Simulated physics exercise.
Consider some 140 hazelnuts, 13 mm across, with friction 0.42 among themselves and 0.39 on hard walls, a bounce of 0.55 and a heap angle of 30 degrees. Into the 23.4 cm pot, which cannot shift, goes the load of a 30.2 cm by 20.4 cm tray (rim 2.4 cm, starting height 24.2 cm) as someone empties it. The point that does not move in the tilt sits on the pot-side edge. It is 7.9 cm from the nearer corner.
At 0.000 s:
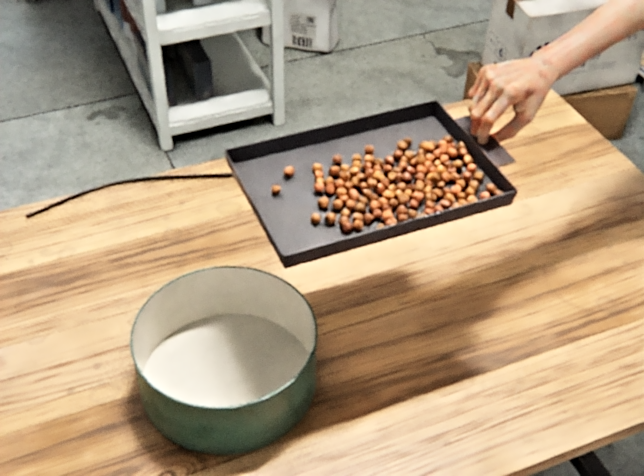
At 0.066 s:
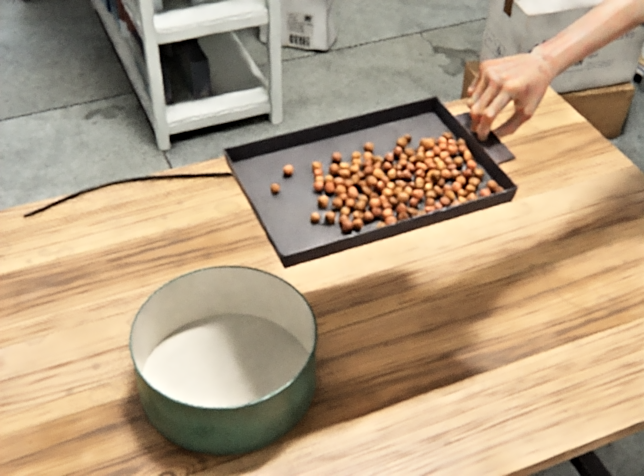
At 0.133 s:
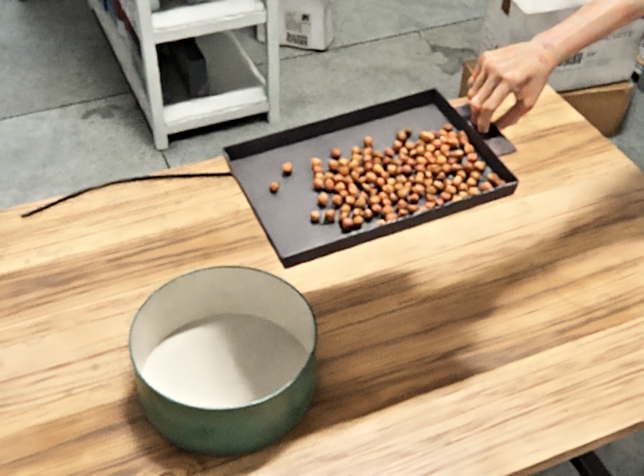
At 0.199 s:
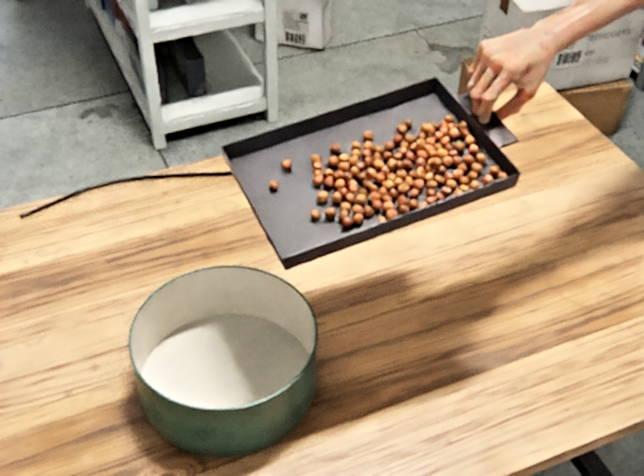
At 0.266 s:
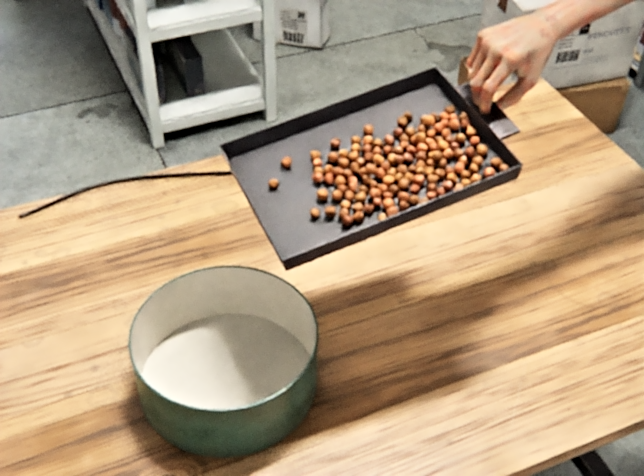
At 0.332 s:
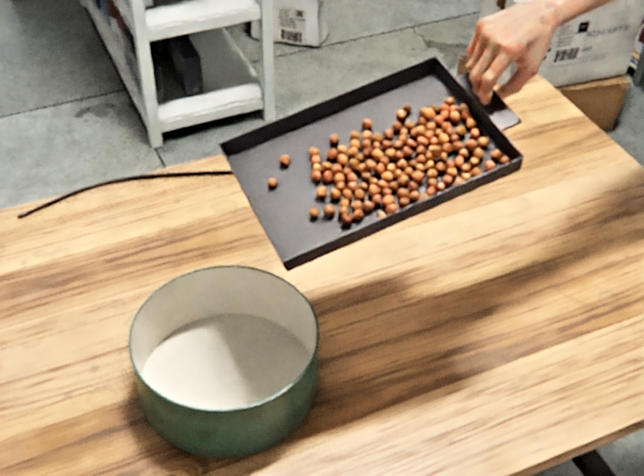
A dark rectangular tray of hazelnuts tilts slightly above a wooden table as a hand at its right end raises that side, while the nuts stay in nearly the same places and a green pot stands at the lower left.
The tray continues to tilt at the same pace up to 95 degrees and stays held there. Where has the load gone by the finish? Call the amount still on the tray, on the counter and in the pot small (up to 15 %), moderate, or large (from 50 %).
At the end, tray: Small, counter: Small, pot: Large.
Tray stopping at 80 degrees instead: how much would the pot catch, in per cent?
It would be near 70 per cent.
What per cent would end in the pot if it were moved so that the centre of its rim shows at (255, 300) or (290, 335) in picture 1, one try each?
About 85 percent the first time and about 85 percent the second.
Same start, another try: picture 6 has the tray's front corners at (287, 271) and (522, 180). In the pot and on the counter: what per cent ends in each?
Final per cent - pot 50, counter 50.
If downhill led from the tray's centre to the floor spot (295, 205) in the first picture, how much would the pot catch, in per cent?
The share comes to about 90 in a hundred.
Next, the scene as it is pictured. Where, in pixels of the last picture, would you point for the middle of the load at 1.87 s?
I reckon close to (296, 198).
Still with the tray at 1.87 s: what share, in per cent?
Something like 100 percent, roughly.
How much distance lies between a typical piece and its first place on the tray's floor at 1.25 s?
I'd say close to 9 centimetres.
Then, at 1.25 s, tilt 50 degrees; the tray holds 100 %, the pot 0 %.
After 1.87 s, tilt 76 degrees; the tray holds 100 %, the pot 0 %.
Then, at 2.53 s, tilt 95 degrees; the tray holds 15 %, the pot 60 %.
In the end, at 4.0 s, tray 0 %, counter 0 %, pot 100 %.
